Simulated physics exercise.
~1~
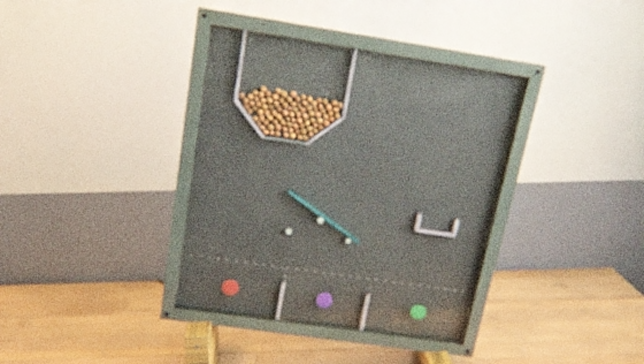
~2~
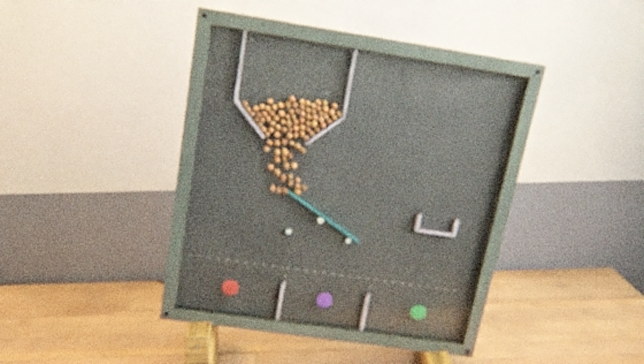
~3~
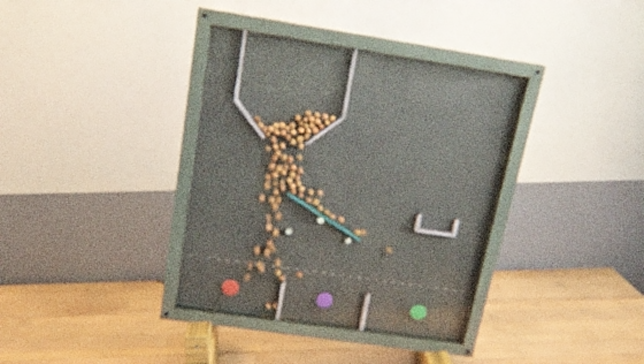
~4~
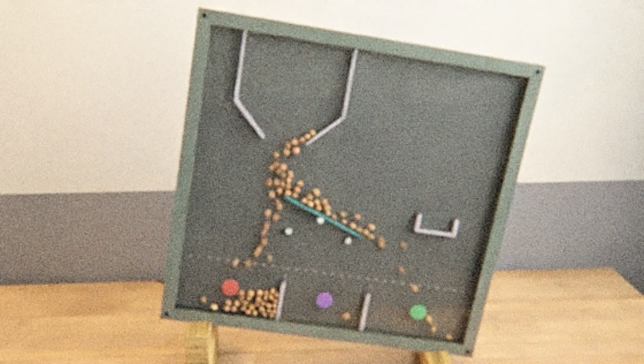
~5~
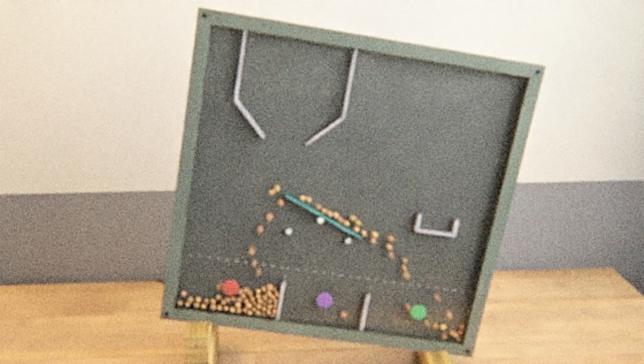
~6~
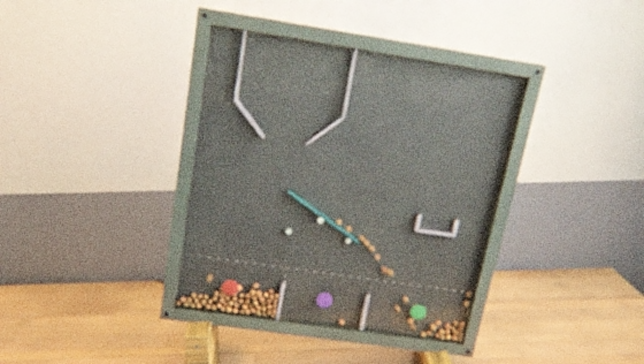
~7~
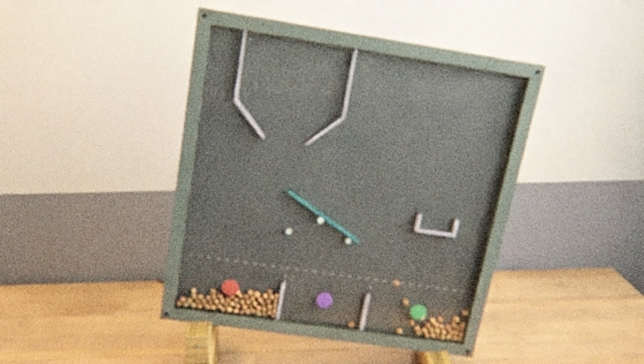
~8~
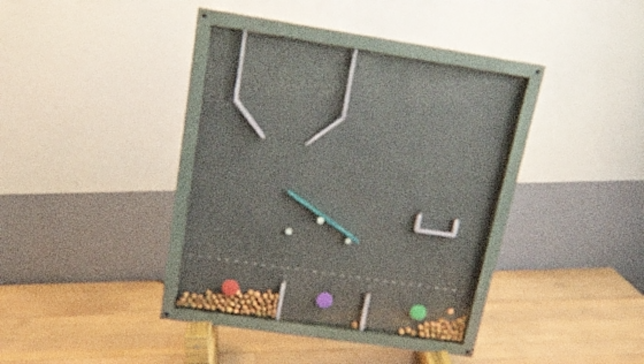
On an upright board, beads pour onto a turquoise rocker and settle mostly under red, then green.
